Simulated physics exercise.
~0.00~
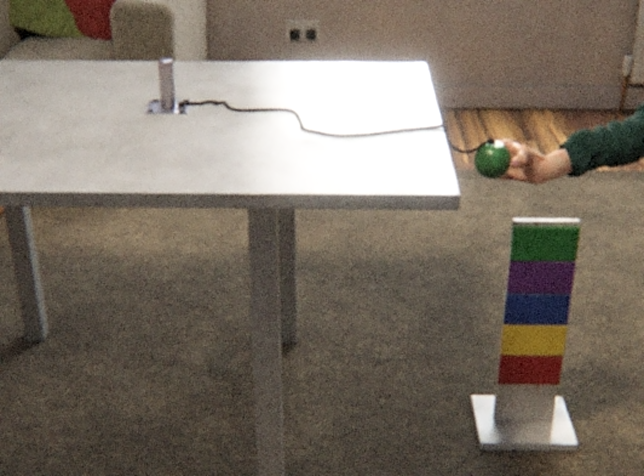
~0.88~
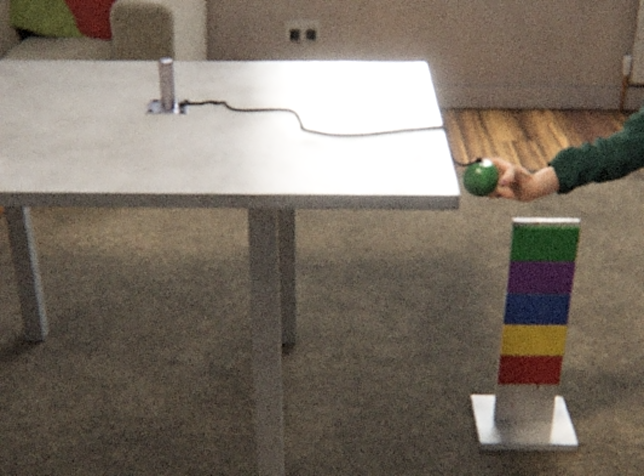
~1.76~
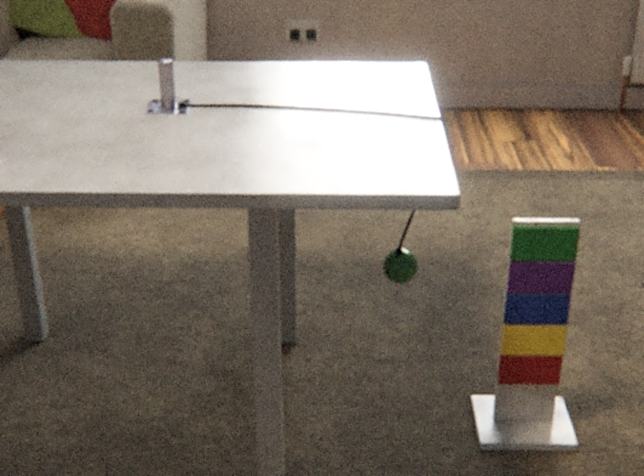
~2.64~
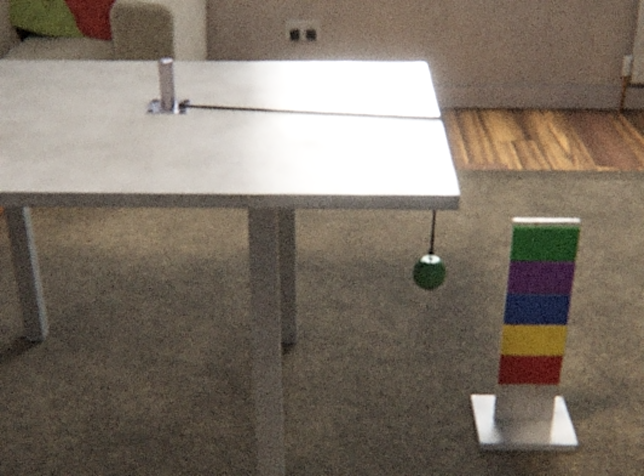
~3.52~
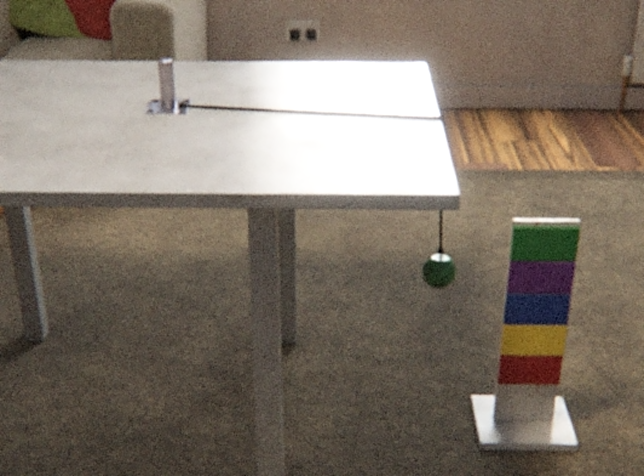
The footage shows a hand holding a green apple off the end of a white table, tied by a dark cord to a post. The hand moves it left and lets go, and the apple drops, swings beneath the edge and ends hanging level with the purple band.
